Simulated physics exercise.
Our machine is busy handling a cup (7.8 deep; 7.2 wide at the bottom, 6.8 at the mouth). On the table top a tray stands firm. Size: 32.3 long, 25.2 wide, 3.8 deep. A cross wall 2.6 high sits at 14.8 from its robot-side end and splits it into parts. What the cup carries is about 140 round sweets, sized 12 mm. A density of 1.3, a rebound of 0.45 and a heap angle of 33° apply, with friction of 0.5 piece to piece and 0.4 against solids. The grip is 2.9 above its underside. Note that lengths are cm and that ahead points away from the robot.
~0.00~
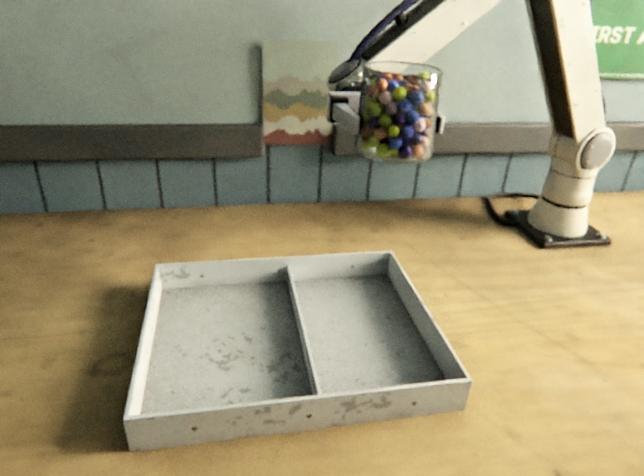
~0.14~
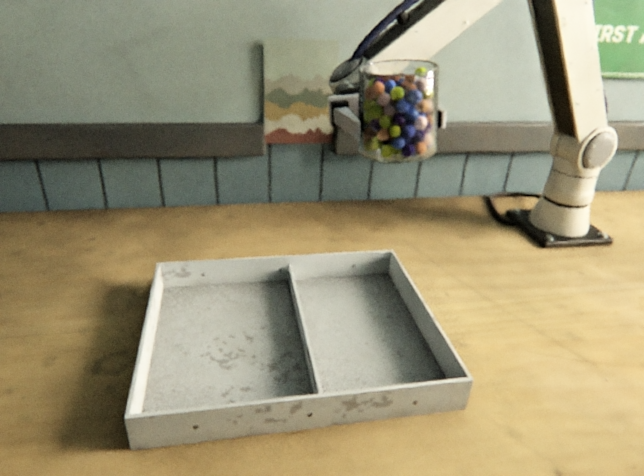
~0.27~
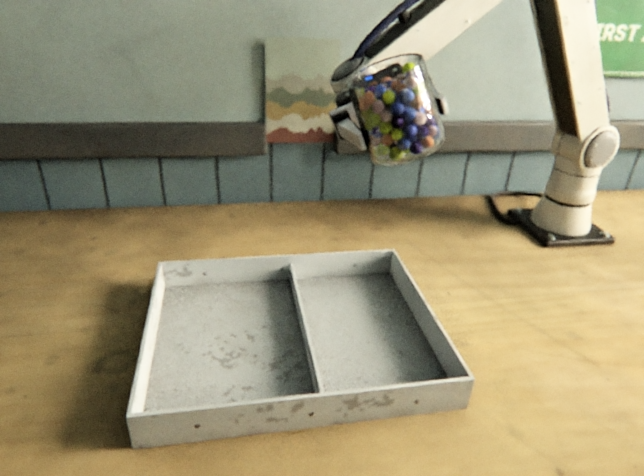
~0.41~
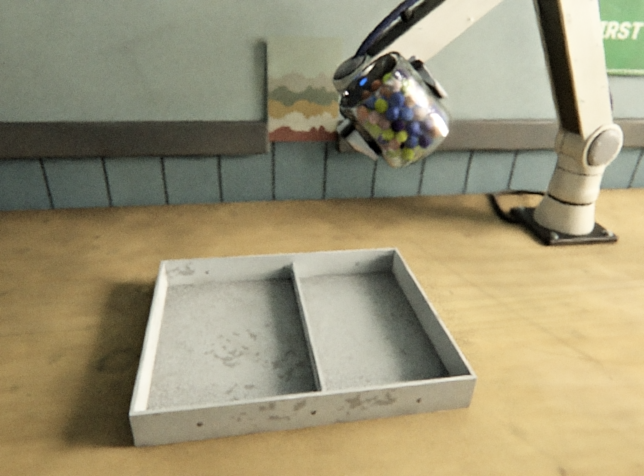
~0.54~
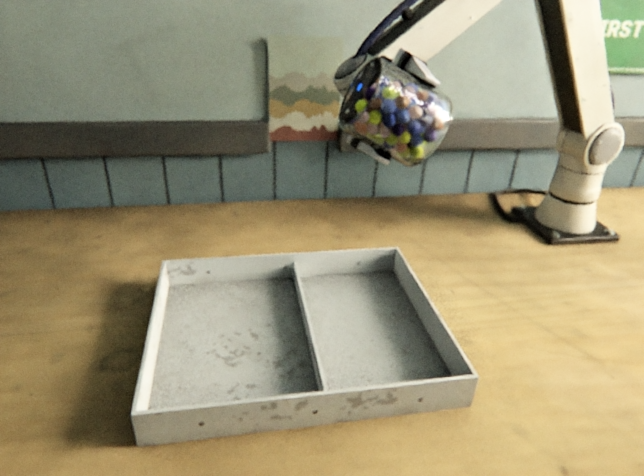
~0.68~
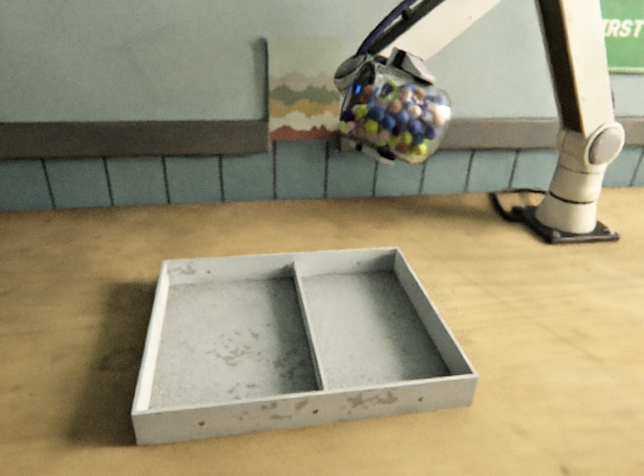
A robot arm tilts a clear cup of colorful round sweets above a divided tray.
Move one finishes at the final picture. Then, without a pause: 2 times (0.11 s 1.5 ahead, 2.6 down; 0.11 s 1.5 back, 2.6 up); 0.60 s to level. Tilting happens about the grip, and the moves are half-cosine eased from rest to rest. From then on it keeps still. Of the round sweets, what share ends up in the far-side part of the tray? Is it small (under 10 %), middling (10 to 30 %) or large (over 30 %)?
Small.
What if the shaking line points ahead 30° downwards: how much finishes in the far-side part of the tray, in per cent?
10 %.
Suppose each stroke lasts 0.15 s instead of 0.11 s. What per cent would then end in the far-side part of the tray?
0 %.
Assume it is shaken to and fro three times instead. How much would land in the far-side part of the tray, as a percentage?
Approx. 5 per cent.
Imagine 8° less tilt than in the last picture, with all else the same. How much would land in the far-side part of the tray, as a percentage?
Roughly 0 percent then.
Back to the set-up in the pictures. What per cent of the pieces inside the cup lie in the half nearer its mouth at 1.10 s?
Mouth half share: Roughly 40 %.
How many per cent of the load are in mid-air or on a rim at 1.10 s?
1 %.
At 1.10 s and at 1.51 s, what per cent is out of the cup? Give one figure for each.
At the first moment 5 per cent, at the second 5 per cent.
After 1.10 s, tilted 69° forward, highest piece 29 above the table; 135 in the cup, 3 in the far-side part, 2 in flight or on a rim.
After 1.51 s, tilted 19° forward, highest piece 31 above the table; 132 in the cup, 7 in the far-side part, 1 in the robot-side part.
After 1.92 s, level, highest piece 32 above the table; 132 in the cup, 7 in the far-side part, 1 in the robot-side part.
After 2.97 s, level, highest piece 32 above the table; 132 in the cup, 7 in the far-side part, 1 in the robot-side part.
In the end, 132 in the cup, 7 in the far-side part, 1 in the robot-side part. That is 5 % in the far-side part of the tray.
